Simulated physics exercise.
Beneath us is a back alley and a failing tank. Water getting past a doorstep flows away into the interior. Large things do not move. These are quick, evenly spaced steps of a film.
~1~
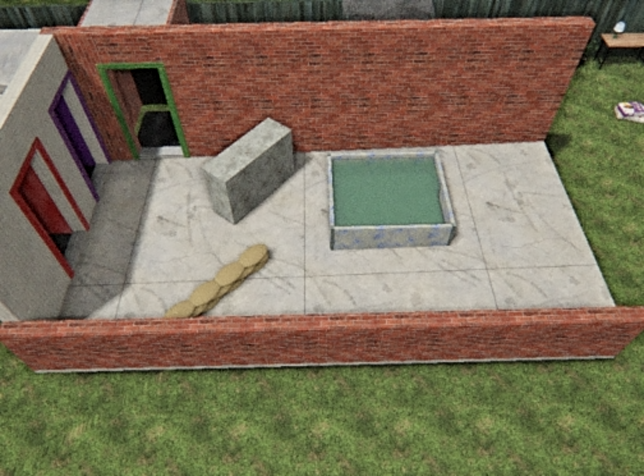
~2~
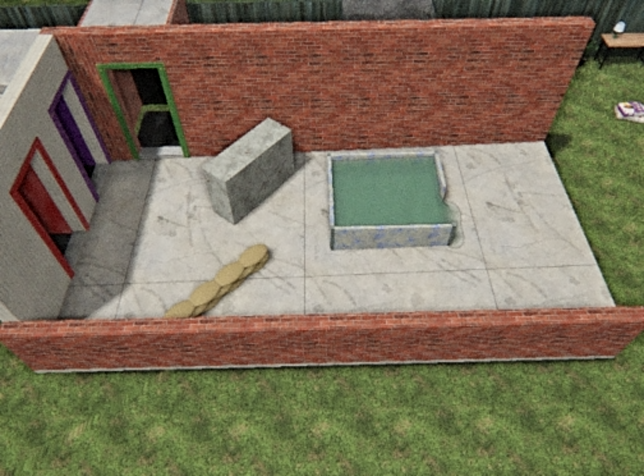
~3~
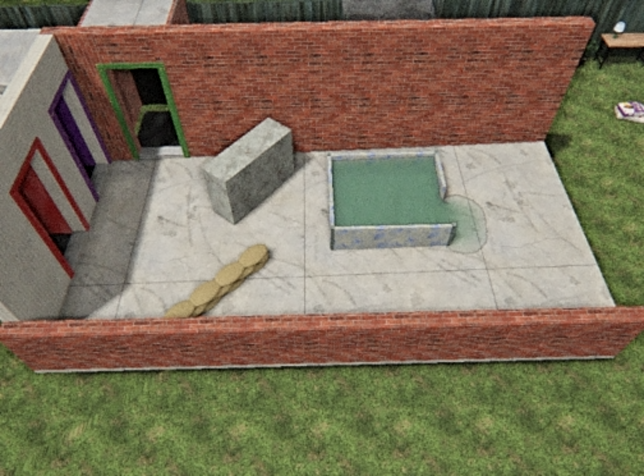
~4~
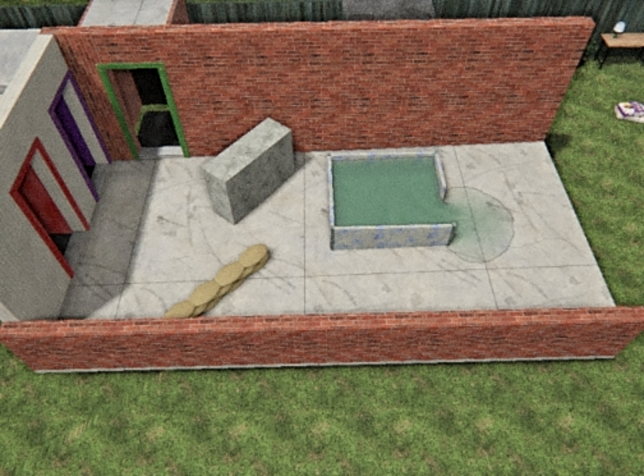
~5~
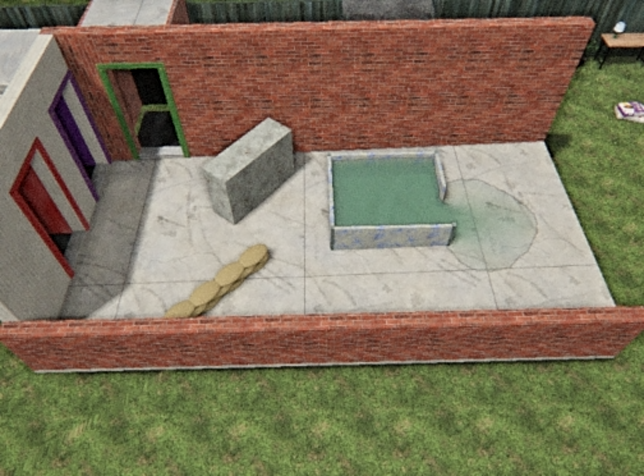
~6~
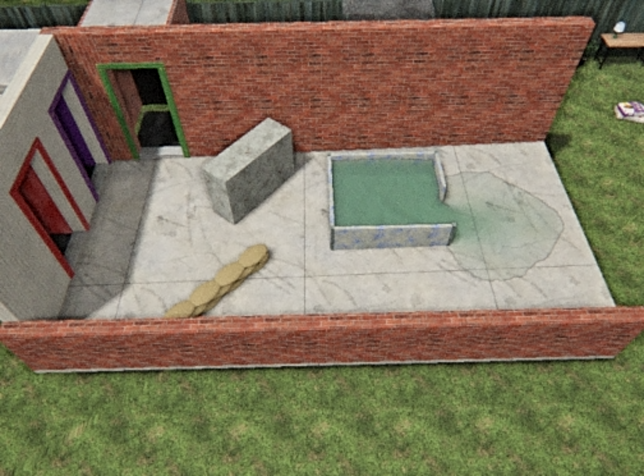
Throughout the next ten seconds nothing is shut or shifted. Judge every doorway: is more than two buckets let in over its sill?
In order: The green door keeps to the limit; the purple door keeps to the limit; the red door keeps to the limit.
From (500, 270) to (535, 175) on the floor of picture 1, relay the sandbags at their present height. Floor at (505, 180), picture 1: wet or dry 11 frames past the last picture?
At that place: Covered.
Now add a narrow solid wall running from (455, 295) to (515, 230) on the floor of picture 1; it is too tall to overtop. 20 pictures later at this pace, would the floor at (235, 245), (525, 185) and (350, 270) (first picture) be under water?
Reading the points as listed, I get left untouched, then deluged, then deluged.
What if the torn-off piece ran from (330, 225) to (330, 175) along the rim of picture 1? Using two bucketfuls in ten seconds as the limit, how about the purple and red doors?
In order, the purple door one overshoots, the red door one overshoots.
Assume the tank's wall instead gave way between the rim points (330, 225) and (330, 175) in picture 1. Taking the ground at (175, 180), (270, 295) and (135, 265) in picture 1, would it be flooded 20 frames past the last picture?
Going through them one by one, I'd say high and dry, then waterlogged, then waterlogged.
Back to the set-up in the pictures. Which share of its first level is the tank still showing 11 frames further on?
Around 64 in a hundred, give or take.
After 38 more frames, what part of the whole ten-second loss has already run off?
It would be around 80 %.
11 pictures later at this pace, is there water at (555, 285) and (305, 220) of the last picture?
Lab note, in the order given: Wet through; unwetted.
A moment on, water covers 20 % of the floor; the green door not reached, the purple door not reached, the red door not reached.
Next, water covers 25 % of the floor; the green door not reached, the purple door not reached, the red door not reached.
Then, water covers 25 % of the floor; the green door not reached, the purple door not reached, the red door not reached.
Later, water covers 30 % of the floor; the green door not reached, the purple door not reached, the red door not reached.
In the end, water covers 35 % of the floor; the green door not reached, the purple door not reached, the red door not reached.
